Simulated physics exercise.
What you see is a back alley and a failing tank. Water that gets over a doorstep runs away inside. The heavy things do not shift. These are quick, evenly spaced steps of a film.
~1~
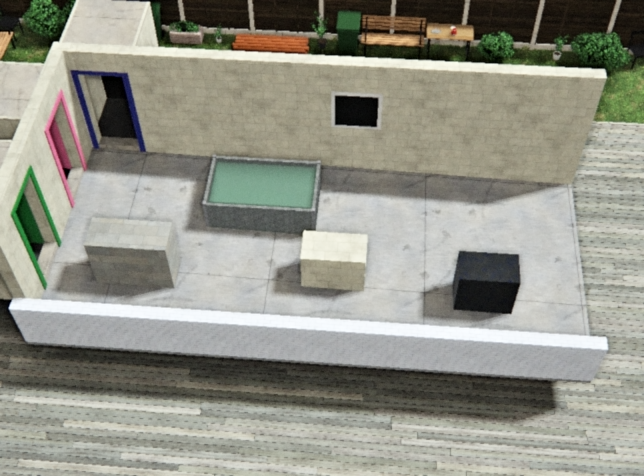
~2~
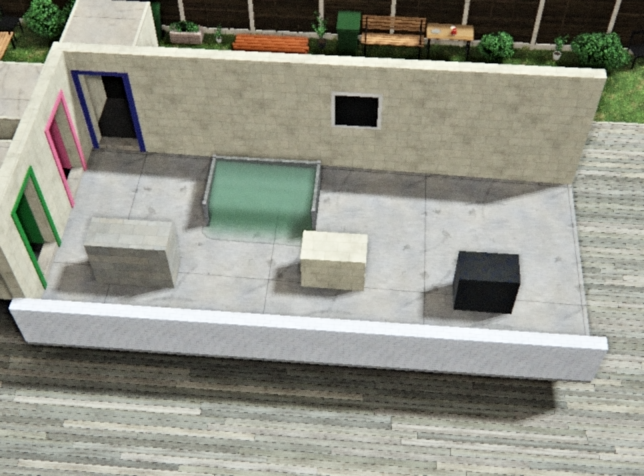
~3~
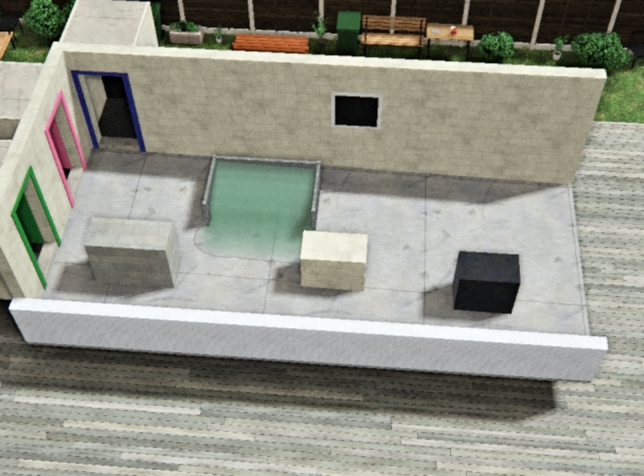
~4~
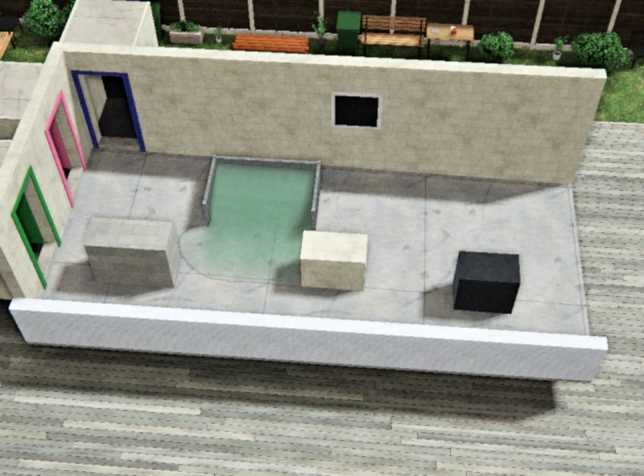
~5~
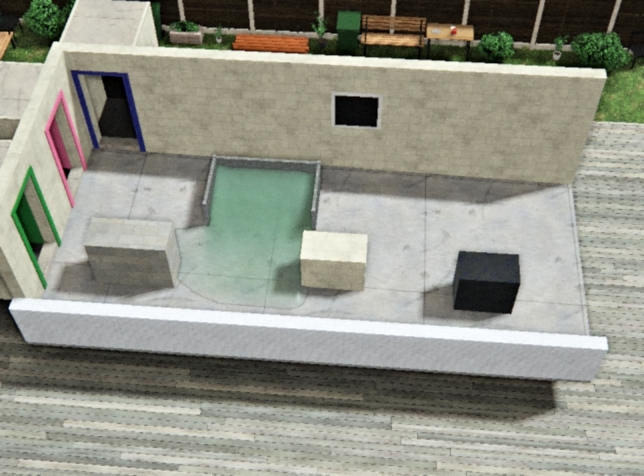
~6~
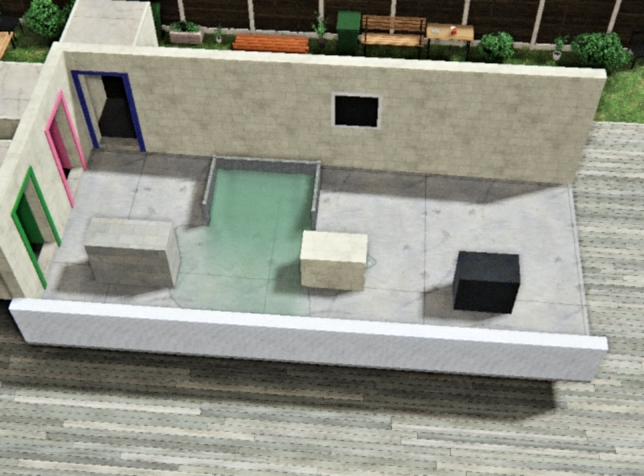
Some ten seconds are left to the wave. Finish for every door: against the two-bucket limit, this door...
The blue door remains within it; the pink door remains within it; the green door remains within it.
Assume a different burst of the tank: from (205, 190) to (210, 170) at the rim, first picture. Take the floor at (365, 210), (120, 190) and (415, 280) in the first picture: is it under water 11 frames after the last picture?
Point by point: Unwetted; soaked; unwetted.
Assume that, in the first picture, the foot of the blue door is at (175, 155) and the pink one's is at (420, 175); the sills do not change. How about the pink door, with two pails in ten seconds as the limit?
The pink door falls short.
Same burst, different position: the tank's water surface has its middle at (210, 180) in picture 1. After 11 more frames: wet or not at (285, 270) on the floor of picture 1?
Answer: Submerged.
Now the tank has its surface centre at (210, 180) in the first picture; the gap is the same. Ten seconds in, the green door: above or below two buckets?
Green falls short.
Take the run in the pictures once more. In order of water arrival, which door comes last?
Looking at the pictures, the answer is the one in blue.
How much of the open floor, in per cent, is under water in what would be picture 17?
I'd estimate some 40 per cent.
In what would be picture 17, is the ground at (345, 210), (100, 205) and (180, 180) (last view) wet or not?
First spot spared, second spot spared, third spot spared.
A moment on, water covers 25 % of the floor; the blue door not reached, the pink door not reached, the green door not reached.
Next, water covers 40 % of the floor; the blue door not reached, the pink door not reached, the green door not reached.
Then, water covers 55 % of the floor; the blue door not reached, the pink door not reached, the green door wet at the sill, nothing in.
Later, water covers 75 % of the floor; the blue door wet at the sill, nothing in, the pink door wet at the sill, nothing in, the green door wet at the sill, nothing in.
In the end, water covers 70 % of the floor; the blue door wet at the sill, nothing in, the pink door wet at the sill, nothing in, the green door wet at the sill, nothing in.
